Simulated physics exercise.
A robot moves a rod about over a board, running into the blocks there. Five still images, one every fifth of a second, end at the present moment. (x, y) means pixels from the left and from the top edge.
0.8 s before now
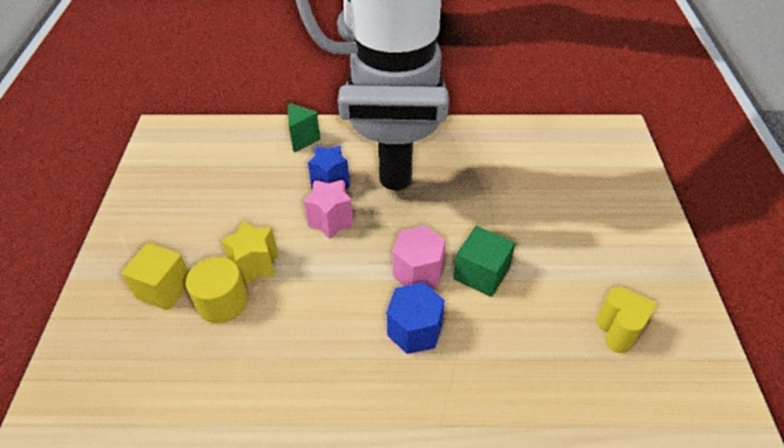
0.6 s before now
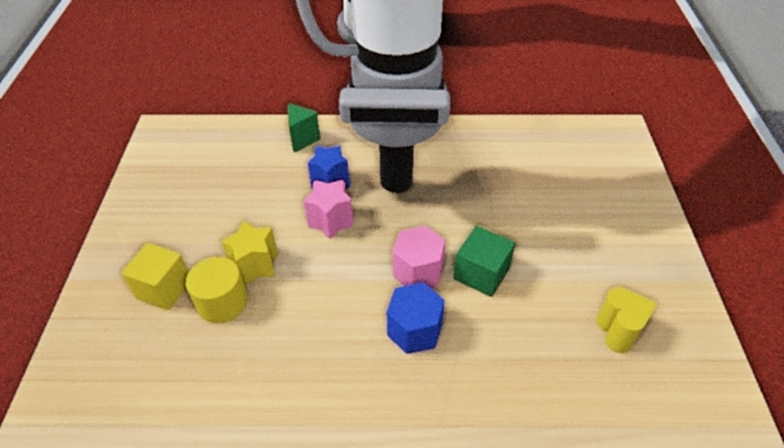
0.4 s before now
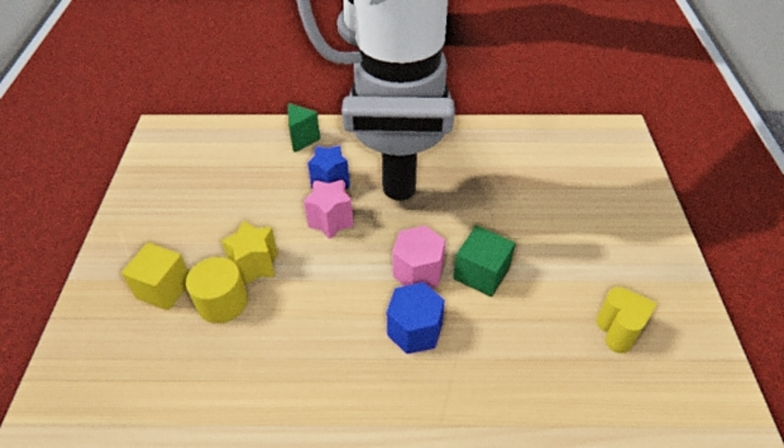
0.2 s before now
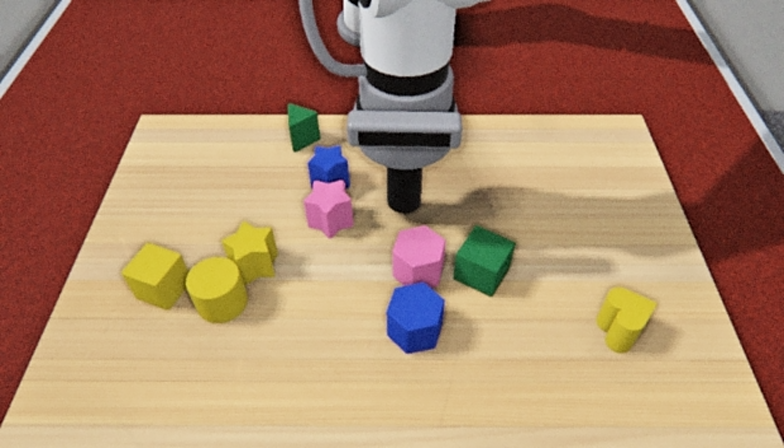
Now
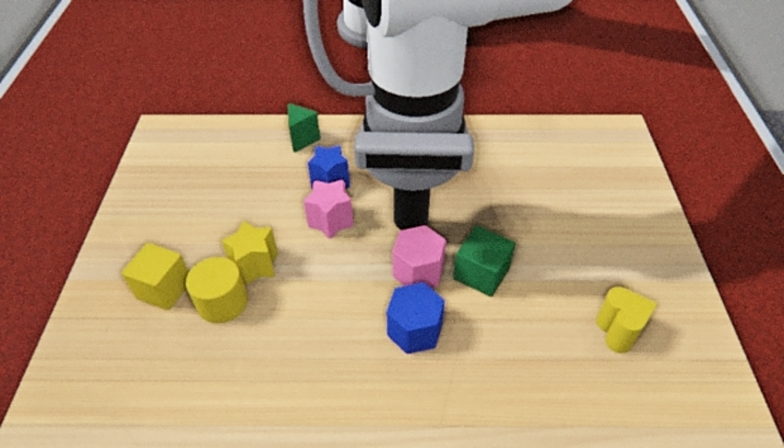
Robot arm moving a black rod slowly toward the pink hexagonal block on a wooden board, the scattered coloured blocks staying still.
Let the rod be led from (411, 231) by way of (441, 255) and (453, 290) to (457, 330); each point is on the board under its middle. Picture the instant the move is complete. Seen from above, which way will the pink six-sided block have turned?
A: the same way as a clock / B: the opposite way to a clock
A
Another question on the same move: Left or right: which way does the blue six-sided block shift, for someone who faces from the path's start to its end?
It shifts to the right.
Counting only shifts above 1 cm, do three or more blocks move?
Yes, I think so.
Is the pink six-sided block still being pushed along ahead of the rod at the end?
No, that is not how it ends up.
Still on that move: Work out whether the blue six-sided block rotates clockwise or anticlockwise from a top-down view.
Rotates counter-clockwise.
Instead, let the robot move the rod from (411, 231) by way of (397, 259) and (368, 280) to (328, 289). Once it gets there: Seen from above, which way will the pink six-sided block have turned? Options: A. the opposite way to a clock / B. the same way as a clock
Correct choice: A.
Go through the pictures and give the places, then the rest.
In the first frame, tip of the rod (396, 179), middles of tops, pink star (328, 194), blue six-sided block (416, 305), pink six-sided block (420, 245), green square (487, 247).
In the second frame, rod (397, 182), nothing pushed.
In the third frame, rod (399, 189), nothing pushed.
In the fourth frame, rod (404, 202), nothing pushed.
In the fifth frame, rod (411, 220), pink star (328, 194), blue six-sided block (416, 305), pink six-sided block (420, 245), green square (487, 247).
What follows on the original path. One third of the way, rod (443, 245); pink six-sided block (425, 259), turned 45° clockwise.
Two thirds of the way, rod (455, 280); blue six-sided block (402, 323), turned 35° anticlockwise; pink six-sided block (416, 281), turned 90° clockwise; green square (499, 257), turned 30° anticlockwise.
At the end, rod (459, 321); pink star unmoved; blue six-sided block (399, 329), turned 30° anticlockwise; pink six-sided block (411, 284), turned 100° clockwise; green square (499, 257), turned 30° anticlockwise.
